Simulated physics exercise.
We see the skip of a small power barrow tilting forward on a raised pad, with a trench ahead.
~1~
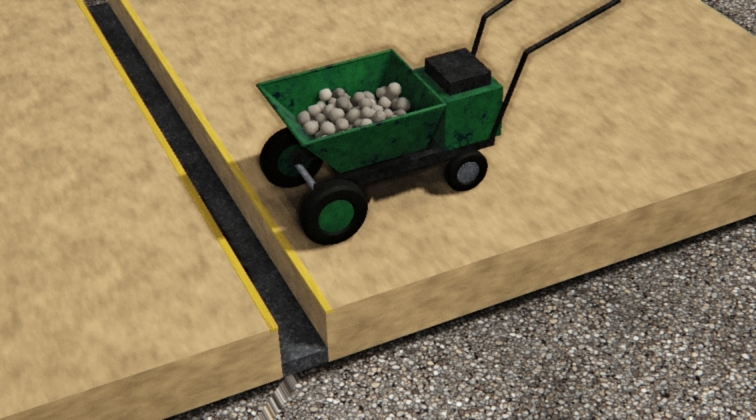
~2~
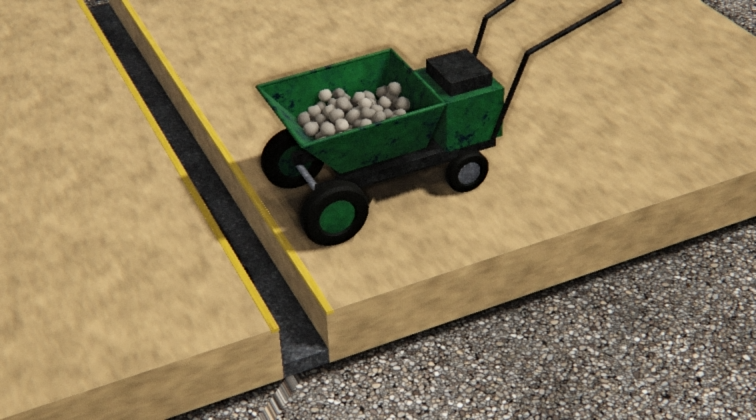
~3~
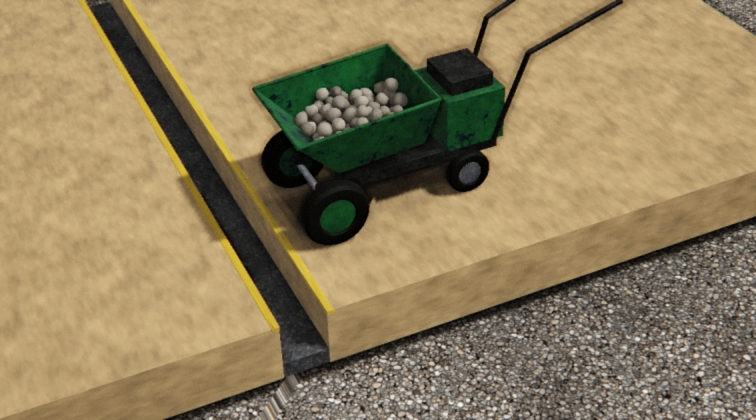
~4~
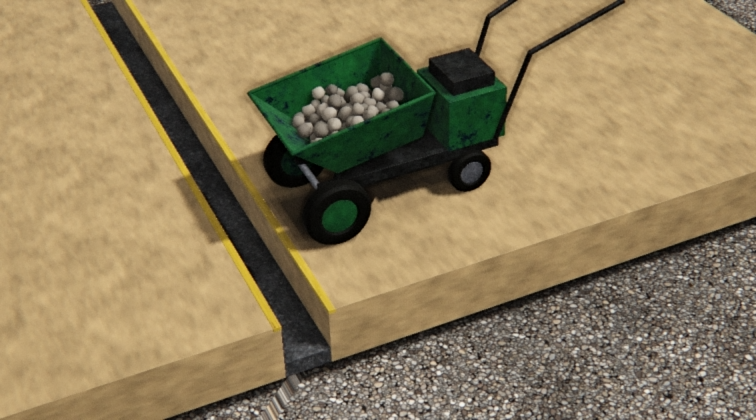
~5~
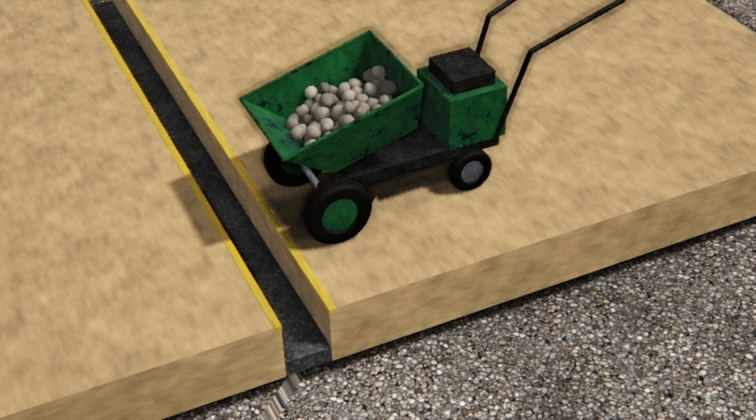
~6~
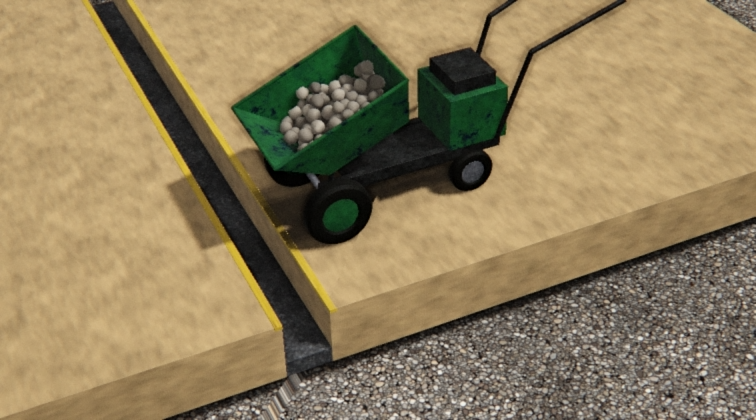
On a raised pad beside a trench, a green barrow's skip of pebbles tilts forward leftward.
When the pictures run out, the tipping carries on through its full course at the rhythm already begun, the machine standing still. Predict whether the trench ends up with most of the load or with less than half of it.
Smaller portion.
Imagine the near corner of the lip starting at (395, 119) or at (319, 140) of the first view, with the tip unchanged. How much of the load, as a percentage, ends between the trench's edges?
First spot: Roughly 40 percent; second spot: Roughly 40 percent.
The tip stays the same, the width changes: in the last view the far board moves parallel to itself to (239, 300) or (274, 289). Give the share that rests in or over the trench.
In order: Some 50 per cent, then some 0 per cent.
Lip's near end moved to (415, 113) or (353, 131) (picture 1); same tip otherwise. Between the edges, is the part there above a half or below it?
Respectively: A smaller portion, the bigger portion.
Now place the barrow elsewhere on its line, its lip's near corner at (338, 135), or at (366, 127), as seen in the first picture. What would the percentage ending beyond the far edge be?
In turn 10 and 0 in a hundred.
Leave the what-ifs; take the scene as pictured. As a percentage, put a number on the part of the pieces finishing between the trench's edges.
Around 0 per cent.
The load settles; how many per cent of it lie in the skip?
25 %, about.
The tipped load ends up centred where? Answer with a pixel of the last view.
The centre settles at about (192, 245).
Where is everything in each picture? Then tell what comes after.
Lip of the skip (303, 145), level; top of the load (361, 126), river pebbles; first edge of the trench (308, 278); far edge (255, 295), the trench under half as wide as the skip, and about as deep as wide, in the first frame.
Lip of the skip (303, 146), tipped barely; top of the load (370, 116), in the second frame.
Lip of the skip (298, 149), tipped barely; top of the load (367, 114), in the third frame.
Lip of the skip (293, 153), tipped a little; top of the load (363, 111), in the fourth frame.
Lip of the skip (284, 160), tipped clearly; top of the load (372, 104), in the fifth frame.
Lip of the skip (276, 169), tipped clearly; top of the load (365, 102); first edge of the trench (312, 277); far edge (259, 294), in the sixth frame.
Just after the last frame, skip tipped steeply; every one in the skip.
A moment on, skip tipped right over; roughly two thirds in the skip; roughly a quarter beyond it.
Further on, skip tipped right over; roughly a quarter in the skip; the larger part beyond it.
When it is over, skip tipped right over; roughly a quarter in the skip; not one in or heaped over the trench; the larger part beyond it.
